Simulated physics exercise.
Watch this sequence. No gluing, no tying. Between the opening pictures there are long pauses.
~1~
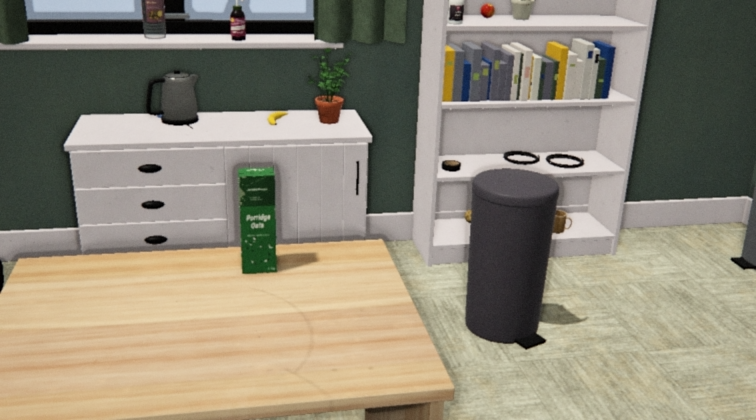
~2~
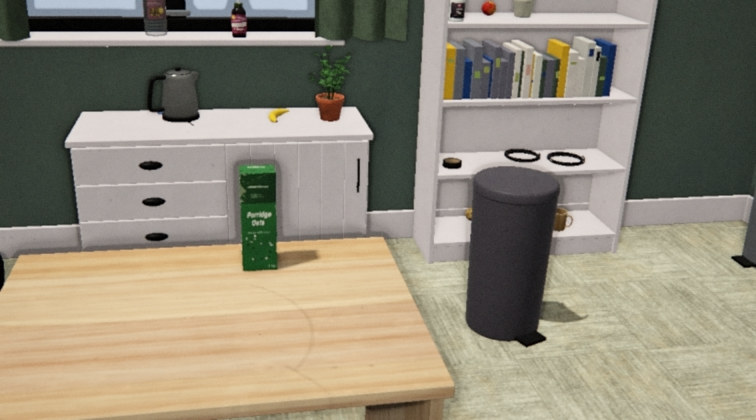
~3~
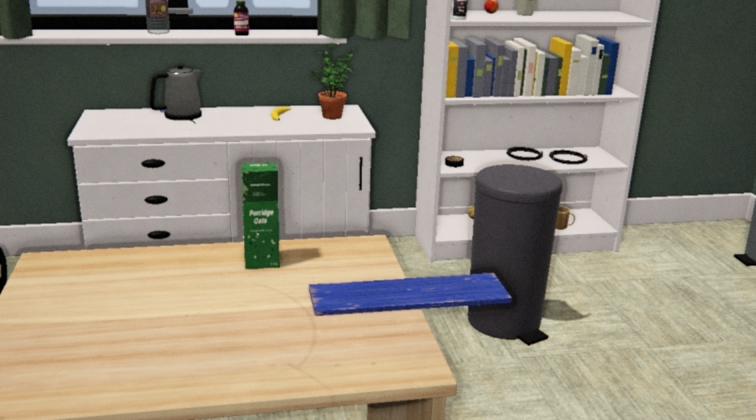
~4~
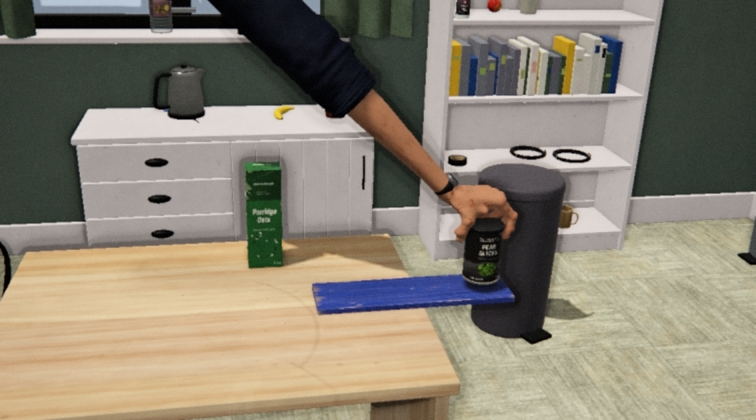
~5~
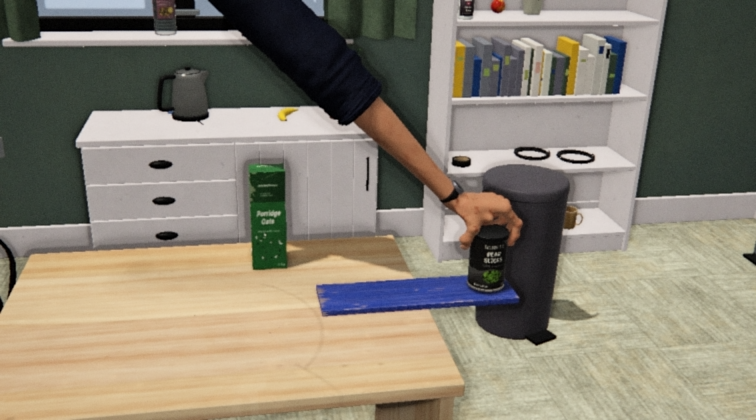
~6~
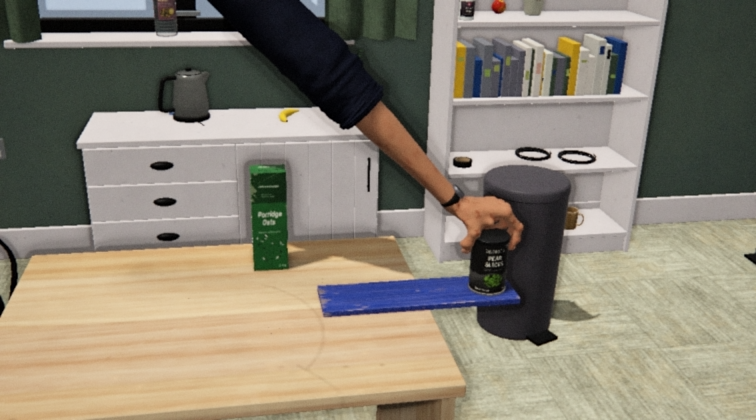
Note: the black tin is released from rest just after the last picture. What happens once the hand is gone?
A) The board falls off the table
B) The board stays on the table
(A) The board falls off the table.
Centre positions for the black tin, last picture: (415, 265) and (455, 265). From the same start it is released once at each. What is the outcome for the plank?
In case one it stays where it is, while in case two it tumbles.
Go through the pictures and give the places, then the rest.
In the first frame, the last thing is not in view yet; green carton (258, 221).
In the second frame, the last thing is not in view yet; green carton (258, 218).
In the third frame, the last thing is not in view yet; green carton (261, 216).
In the fourth frame, coming down; black tin (483, 250); green carton (264, 216).
In the fifth frame, coming down; black tin (488, 257); green carton (268, 217).
In the sixth frame, in place under the hand; black tin (489, 261); green carton (269, 218).
Then, 0.40 s past the last view, black tin now down on the floor or falling; blue plank on its side.
Then, 0.60 s past the last view, blue plank now down on the floor or falling.
Then, 0.70 s past the last view, things are still on the move.
Finally, down on the floor or falling, black tin and blue plank; green carton still in place. The plank tips off the edge.
